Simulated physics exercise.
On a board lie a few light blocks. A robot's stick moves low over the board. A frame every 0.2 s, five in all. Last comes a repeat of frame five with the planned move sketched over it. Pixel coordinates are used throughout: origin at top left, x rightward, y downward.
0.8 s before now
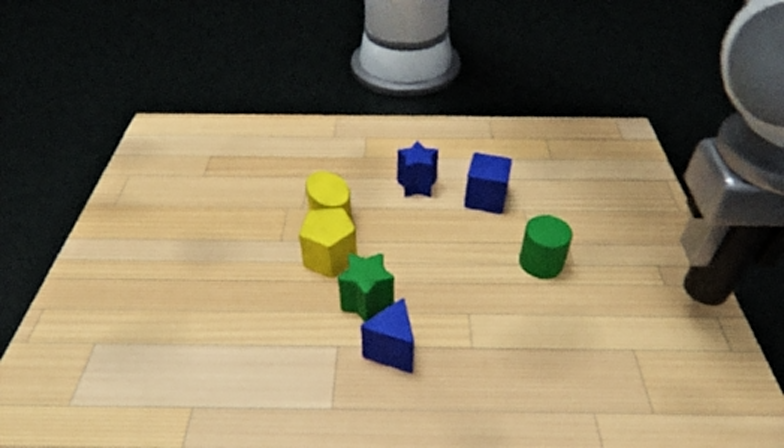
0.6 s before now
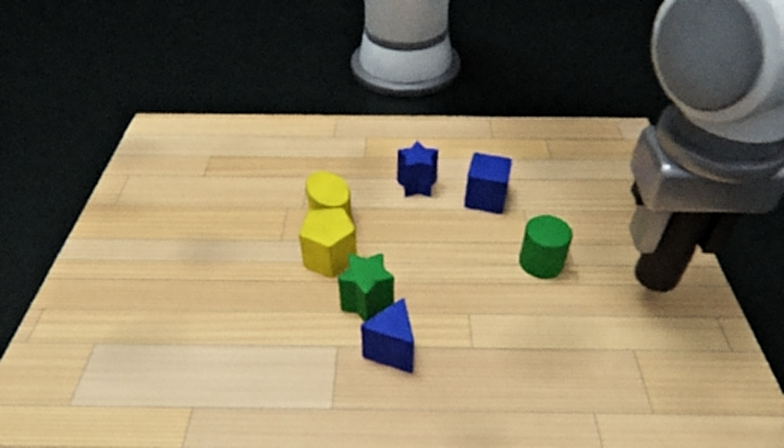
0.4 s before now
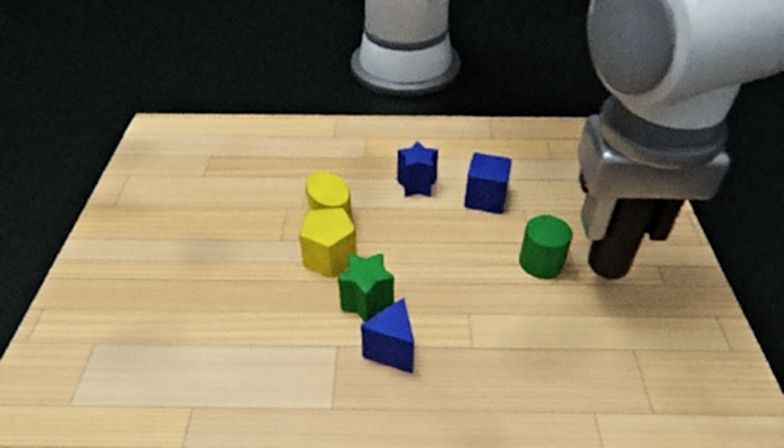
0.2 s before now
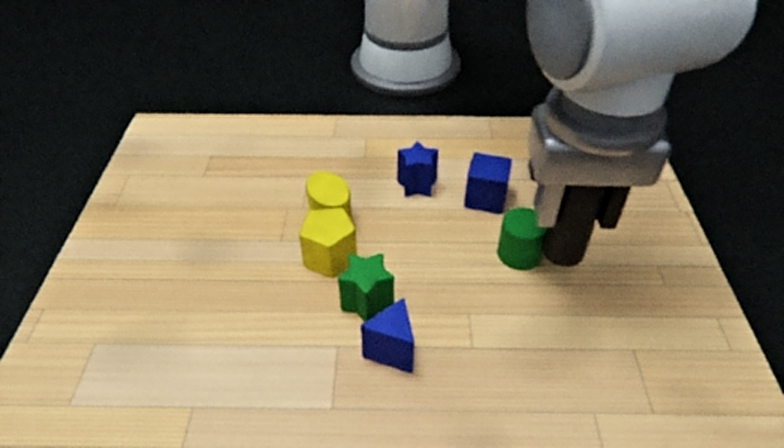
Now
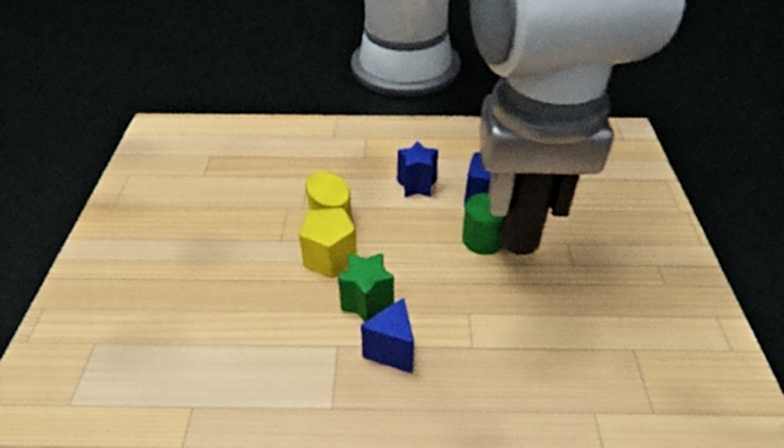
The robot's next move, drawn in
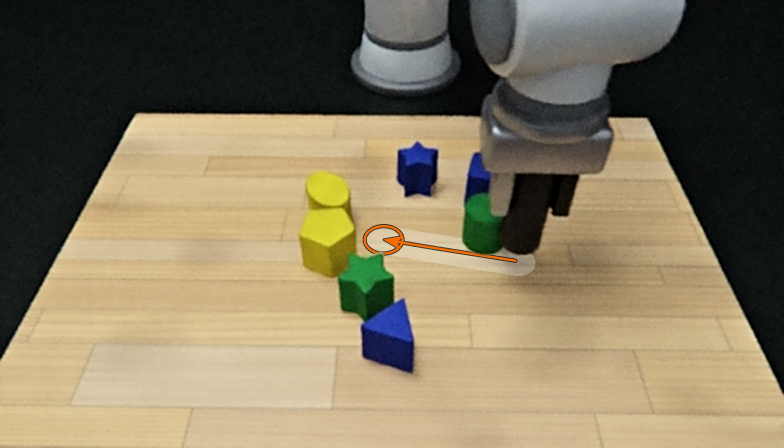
The robot arm moves left over the board and pushes the green cylinder left.
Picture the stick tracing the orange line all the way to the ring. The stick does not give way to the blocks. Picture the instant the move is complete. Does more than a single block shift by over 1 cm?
It seems not.
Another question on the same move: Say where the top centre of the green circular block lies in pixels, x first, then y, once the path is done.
At pixel (443, 188).
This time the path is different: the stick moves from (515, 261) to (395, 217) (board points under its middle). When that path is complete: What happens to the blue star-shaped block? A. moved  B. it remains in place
A (moved)
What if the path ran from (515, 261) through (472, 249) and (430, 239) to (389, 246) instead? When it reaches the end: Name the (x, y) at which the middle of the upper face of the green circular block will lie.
Its top centre is at about (435, 179).
Drawn move, straight from (515, 261) to (384, 240).
What follows on the original path. One third of the way, stick (473, 235); green circular block (458, 194).
Two thirds of the way, stick (427, 228); green circular block (443, 188).
At the end, stick (383, 221); yellow pentagonal block still; green circular block (443, 188).
